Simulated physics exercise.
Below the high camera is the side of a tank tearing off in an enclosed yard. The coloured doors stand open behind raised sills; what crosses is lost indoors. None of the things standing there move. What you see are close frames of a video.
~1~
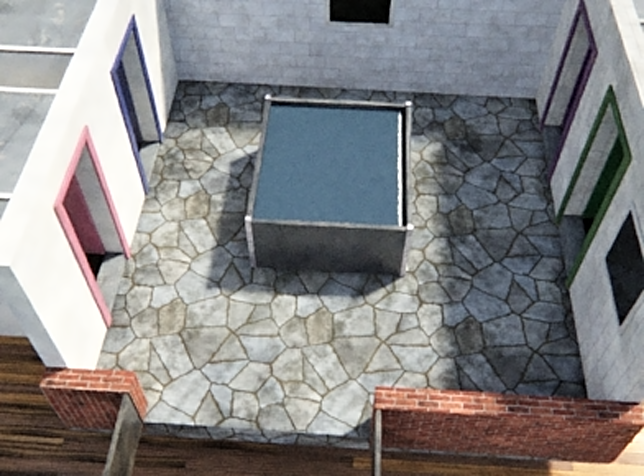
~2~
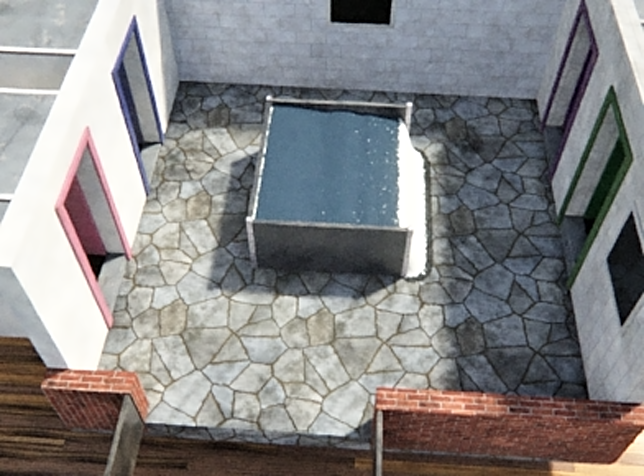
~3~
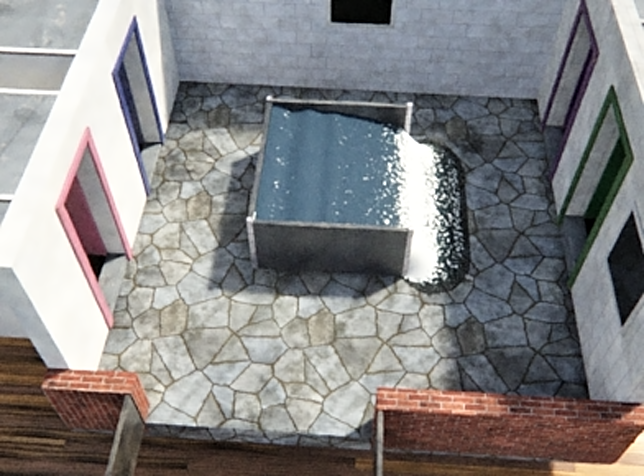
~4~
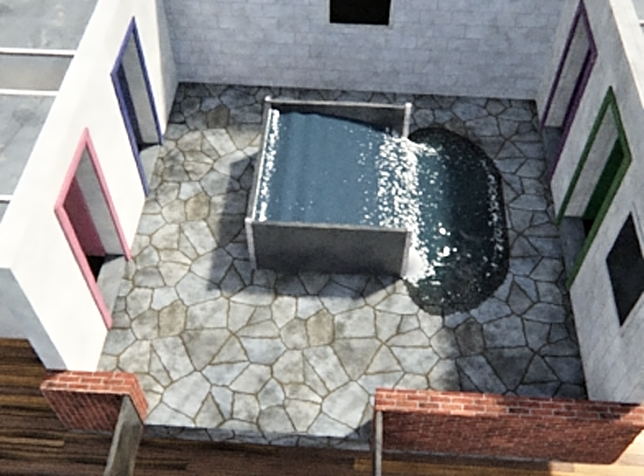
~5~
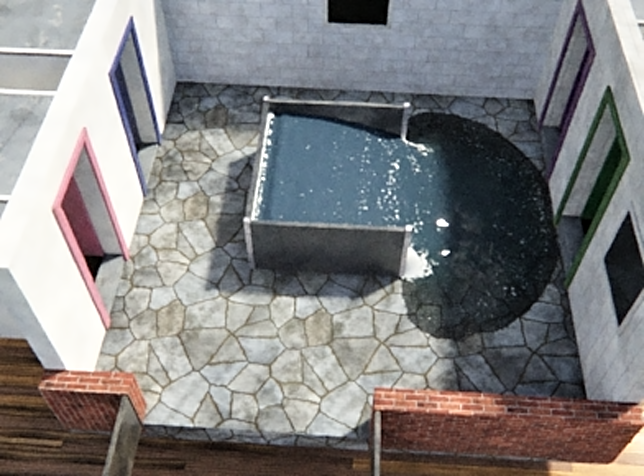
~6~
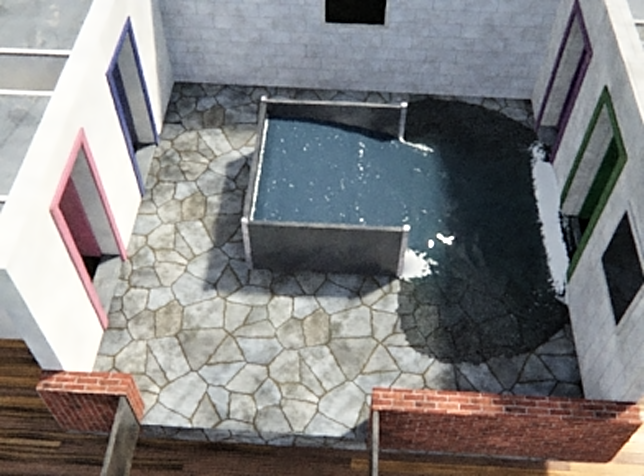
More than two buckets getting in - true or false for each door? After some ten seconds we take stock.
Purple door: True; green door: True; pink door: False; blue door: True.
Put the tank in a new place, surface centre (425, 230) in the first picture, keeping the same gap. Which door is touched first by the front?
It's the green one, in my view.
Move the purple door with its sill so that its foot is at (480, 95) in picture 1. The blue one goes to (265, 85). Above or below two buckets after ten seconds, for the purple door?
The purple one overflows.
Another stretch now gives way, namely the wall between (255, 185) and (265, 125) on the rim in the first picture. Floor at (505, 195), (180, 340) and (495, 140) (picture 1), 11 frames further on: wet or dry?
The first spot is spared, the second soaked and the third spared.
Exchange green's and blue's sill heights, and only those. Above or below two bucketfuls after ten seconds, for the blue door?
The blue door falls short.
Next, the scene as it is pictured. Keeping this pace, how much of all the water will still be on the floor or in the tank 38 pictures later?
I'd say roughly 82 percent.
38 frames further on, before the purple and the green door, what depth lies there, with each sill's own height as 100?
Roughly 80 % and 50 %, respectively.
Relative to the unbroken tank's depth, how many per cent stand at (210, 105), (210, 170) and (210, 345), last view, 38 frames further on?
First 16, next 6, last 4 in a hundred.
A moment on, water covers 35 % of the floor; the purple door over two buckets in, the green door far over two buckets in, the pink door not reached, the blue door not reached.
Next, water covers 40 % of the floor; the purple door far over two buckets in, the green door far over two buckets in, the pink door not reached, the blue door not reached.
Then, water covers 80 % of the floor; the purple door far over two buckets in, the green door far over two buckets in, the pink door not reached, the blue door not reached.
Later, water covers 95 % of the floor; the purple door far over two buckets in, the green door far over two buckets in, the pink door wet at the sill, nothing in, the blue door over two buckets in.
In the end, water covers 100 % of the floor; the purple door far over two buckets in, the green door far over two buckets in, the pink door wet at the sill, nothing in, the blue door far over two buckets in.
